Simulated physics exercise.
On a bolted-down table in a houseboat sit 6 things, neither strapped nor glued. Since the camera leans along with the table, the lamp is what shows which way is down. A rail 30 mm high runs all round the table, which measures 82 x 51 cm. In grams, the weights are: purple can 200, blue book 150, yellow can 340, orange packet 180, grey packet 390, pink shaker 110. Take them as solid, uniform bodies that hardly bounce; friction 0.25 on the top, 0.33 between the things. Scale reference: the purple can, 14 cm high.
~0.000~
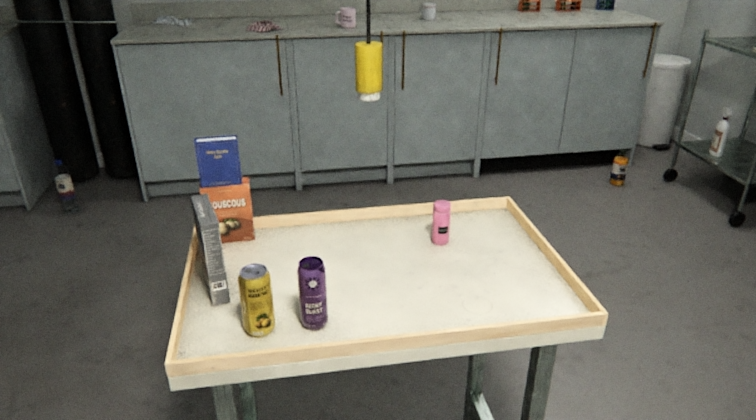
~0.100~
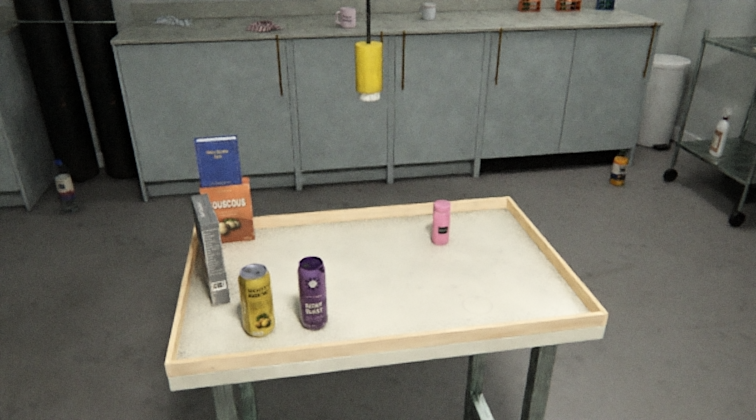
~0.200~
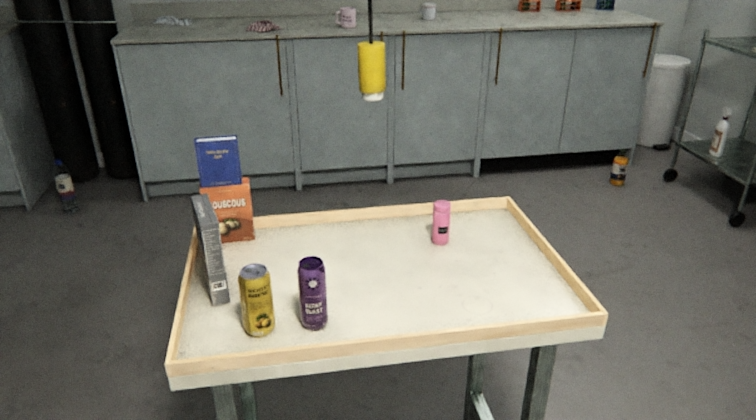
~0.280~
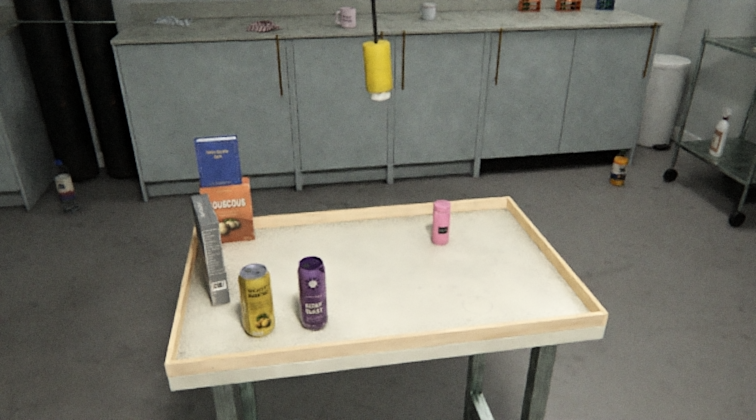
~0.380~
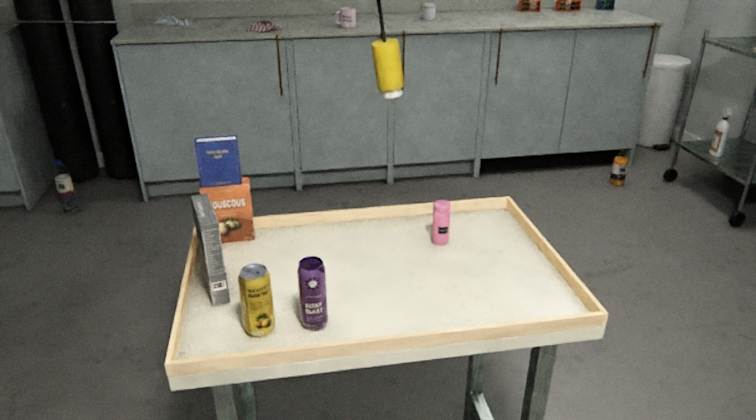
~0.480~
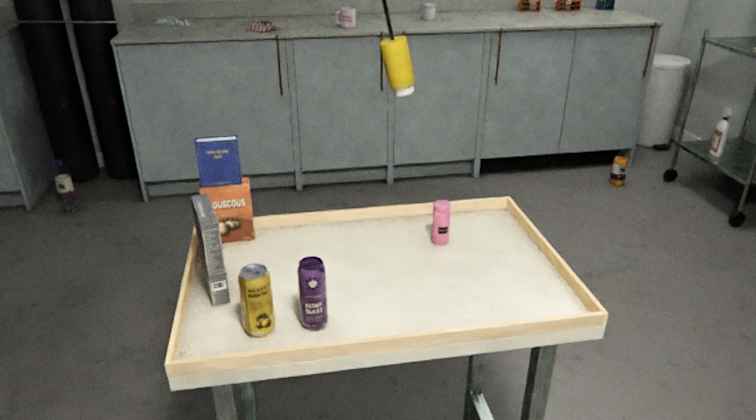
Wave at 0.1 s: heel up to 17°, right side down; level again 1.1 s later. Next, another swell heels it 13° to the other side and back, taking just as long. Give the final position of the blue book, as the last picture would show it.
The blue book ends up near (234, 161).
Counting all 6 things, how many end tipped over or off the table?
The answer is 1.
After 0.78 s, boat heeled 15°, right side down; blue book slid 2 cm near (227, 161); grey packet tipped 28° from how it sat.
After 0.88 s, boat heeled 11°, right side down; blue book slid 3 cm near (232, 161); grey packet tipped 68° from how it sat; purple can slid 2 cm.
After 0.98 s, boat heeled 6°, right side down; blue book slid 4 cm near (234, 161); grey packet on its side; orange packet slid 3 cm.
At rest (2.8 s), tipped over on the table, grey packet; the other 5 in place, give or take 5 cm. In the last view, blue book near (234, 161).
